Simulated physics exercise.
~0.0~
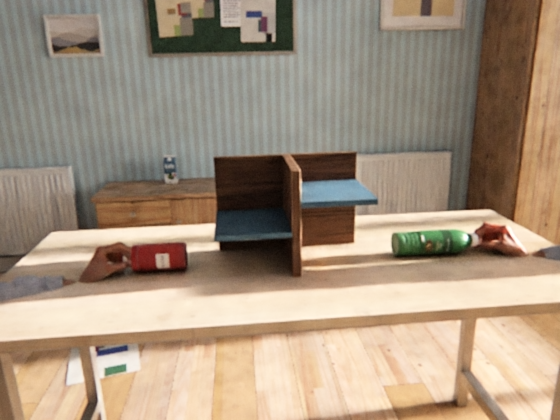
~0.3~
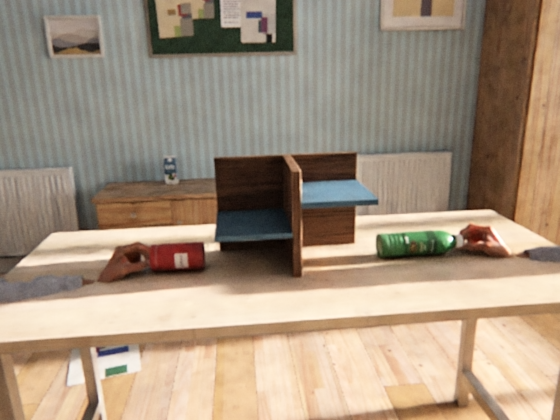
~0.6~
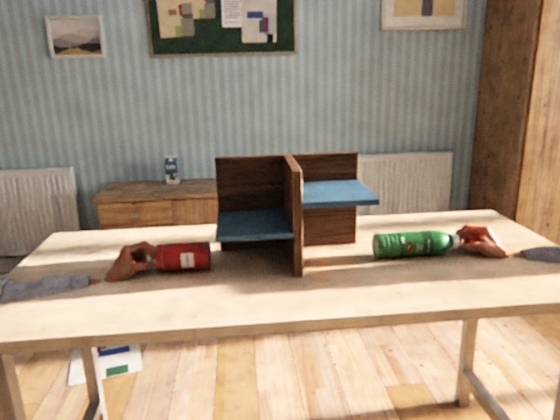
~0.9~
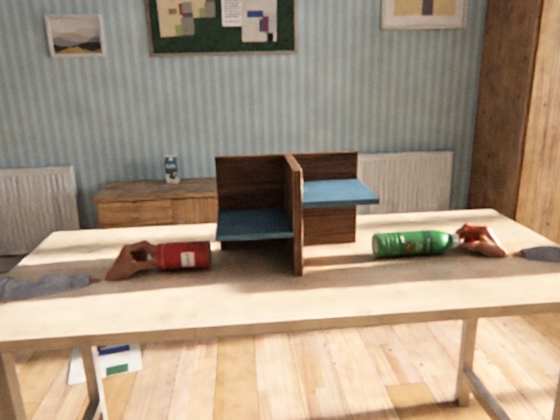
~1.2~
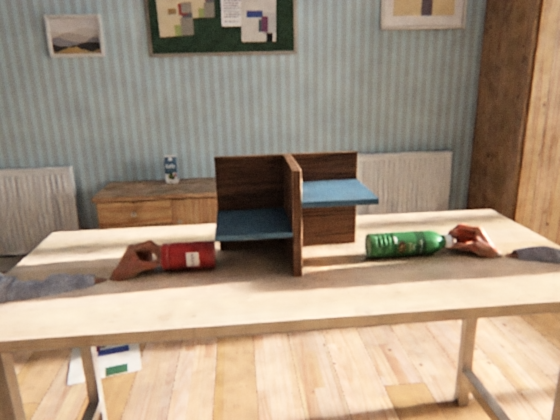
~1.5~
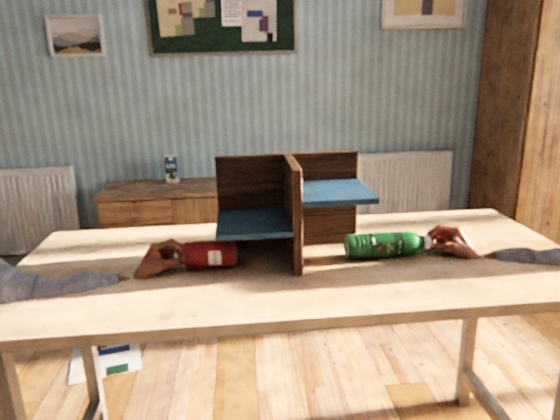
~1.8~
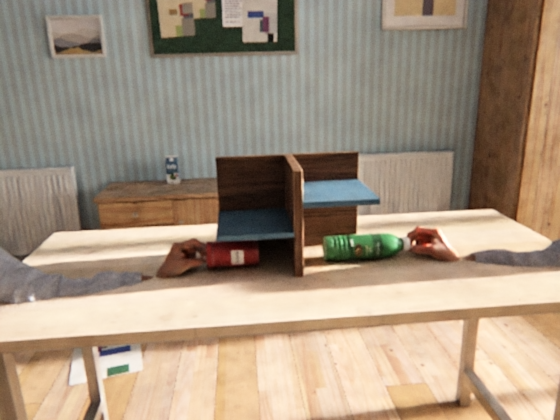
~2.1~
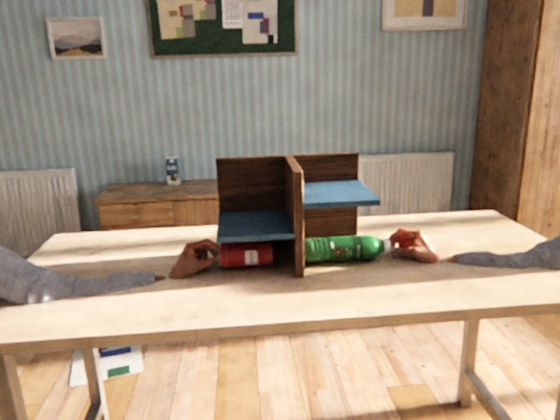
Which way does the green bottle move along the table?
The green bottle moves to the left, toward the middle of the rack.
Two hands slide a red jar and a green bottle inward beneath a rack's blue shelves.
